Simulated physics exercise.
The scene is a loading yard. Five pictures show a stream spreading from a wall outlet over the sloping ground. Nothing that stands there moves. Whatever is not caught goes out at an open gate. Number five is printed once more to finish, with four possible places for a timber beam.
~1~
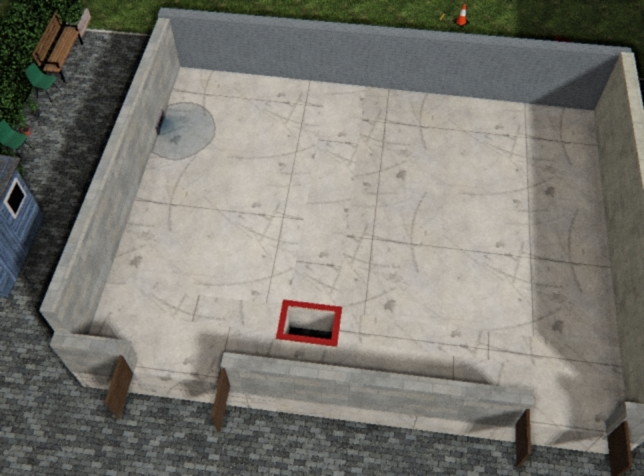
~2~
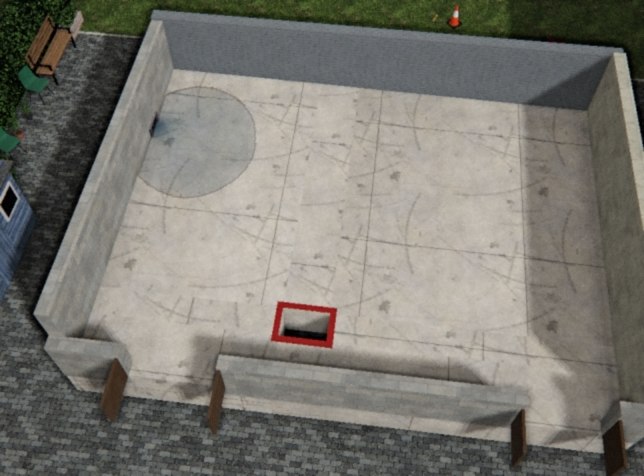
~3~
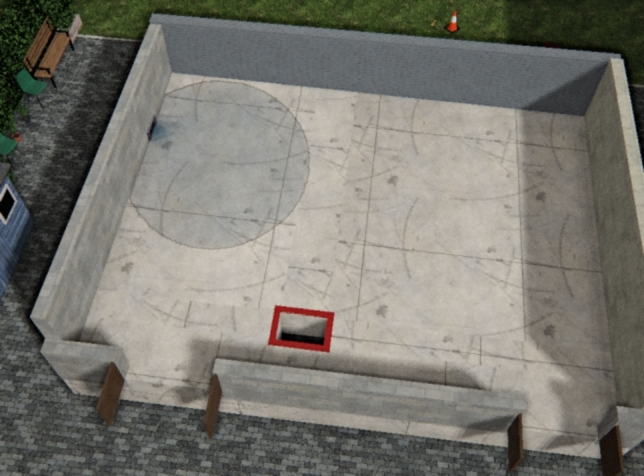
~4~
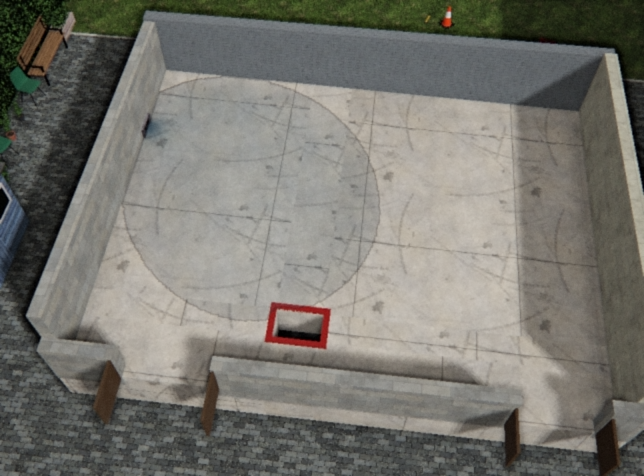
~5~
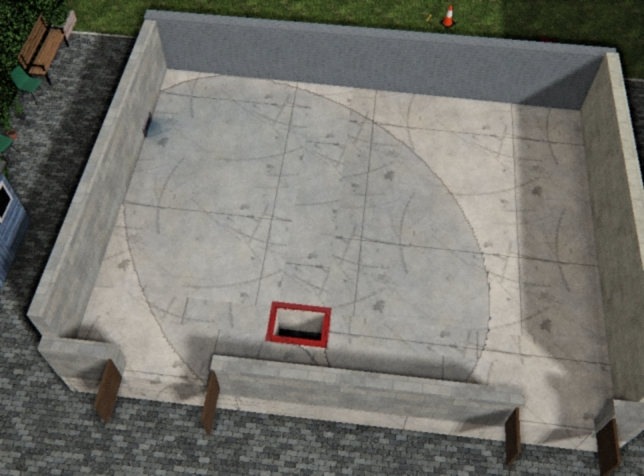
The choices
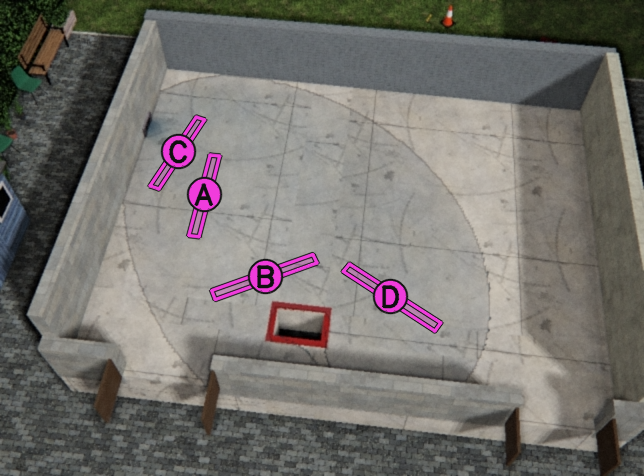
In the video, a puddle appears by the left wall of a walled concrete yard and spreads right and toward the front across the ground, reaching the red-framed drain pit and then extending past it to the front wall.
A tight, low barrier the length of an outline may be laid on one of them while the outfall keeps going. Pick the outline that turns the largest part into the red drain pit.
D is best.
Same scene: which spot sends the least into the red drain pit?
B.
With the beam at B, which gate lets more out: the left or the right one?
The right one.
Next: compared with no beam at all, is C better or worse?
Spot C is worse.
In magenta, A from (193, 236) to (214, 155); B from (213, 295) to (314, 258); C from (154, 187) to (200, 118); D from (346, 267) to (437, 326).
Choosing A, about 6 % of the stream goes into the red drain pit, about 94 % out by the gates.
Choosing B, next to none of the stream goes into the red drain pit, about 100 % out by the gates.
Choosing C, about 8 % of the stream goes into the red drain pit, about 92 % out by the gates.
Choosing D, about 21 % of the stream goes into the red drain pit, about 79 % out by the gates.
